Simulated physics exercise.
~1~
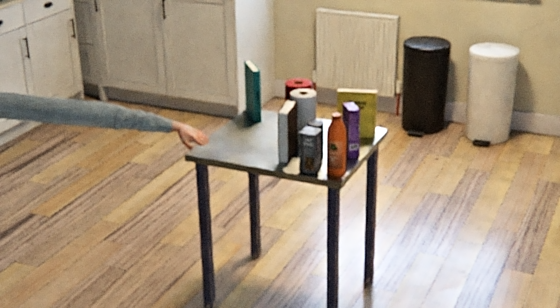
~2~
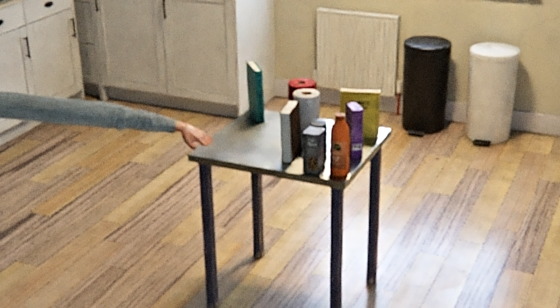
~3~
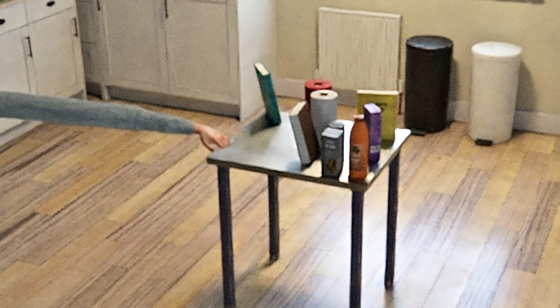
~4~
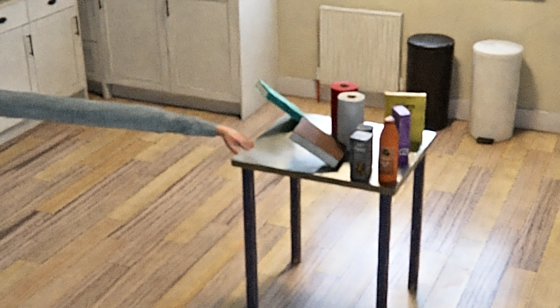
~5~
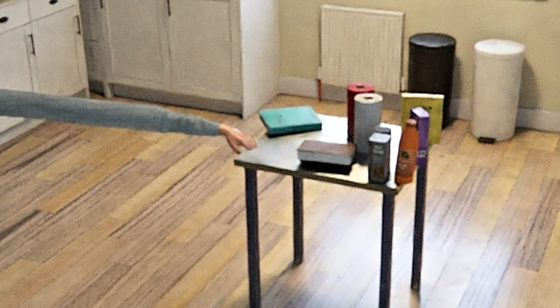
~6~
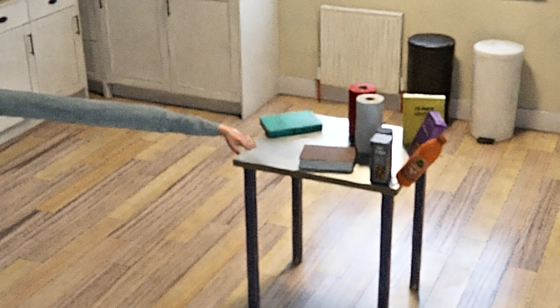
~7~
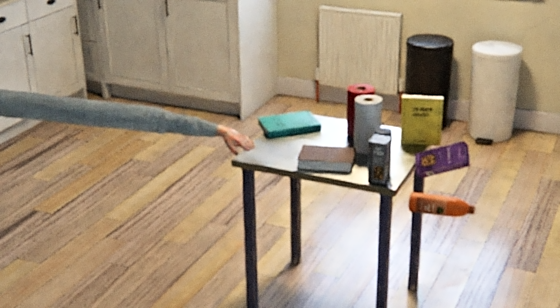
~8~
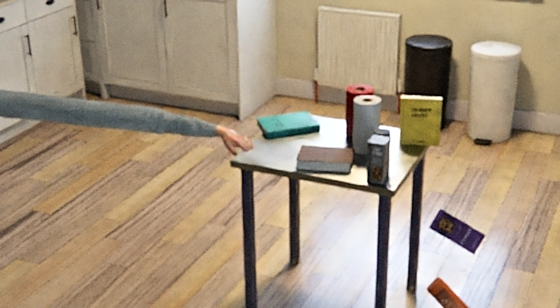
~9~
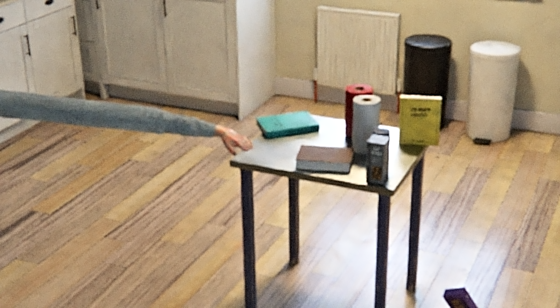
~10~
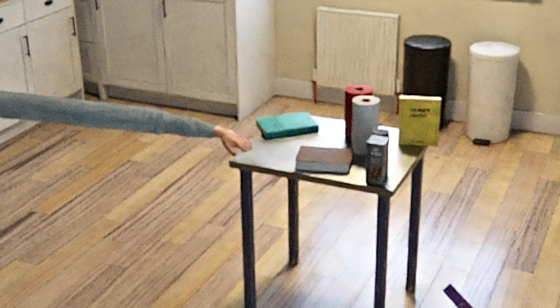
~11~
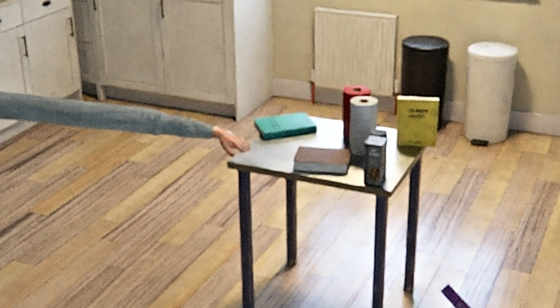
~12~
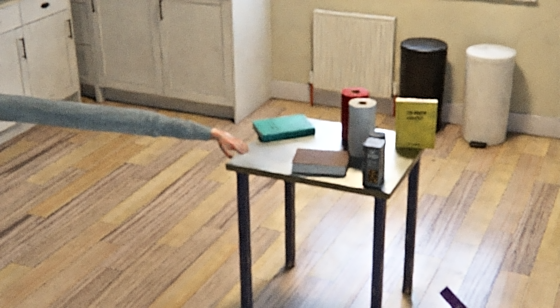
The clip shows a hand shoving a small table of books, rolls and containers to the right, making a turquoise book and a brown book topple flat before an orange bottle and a purple packet fall off the right side, while the rest stay upright on the now still table.
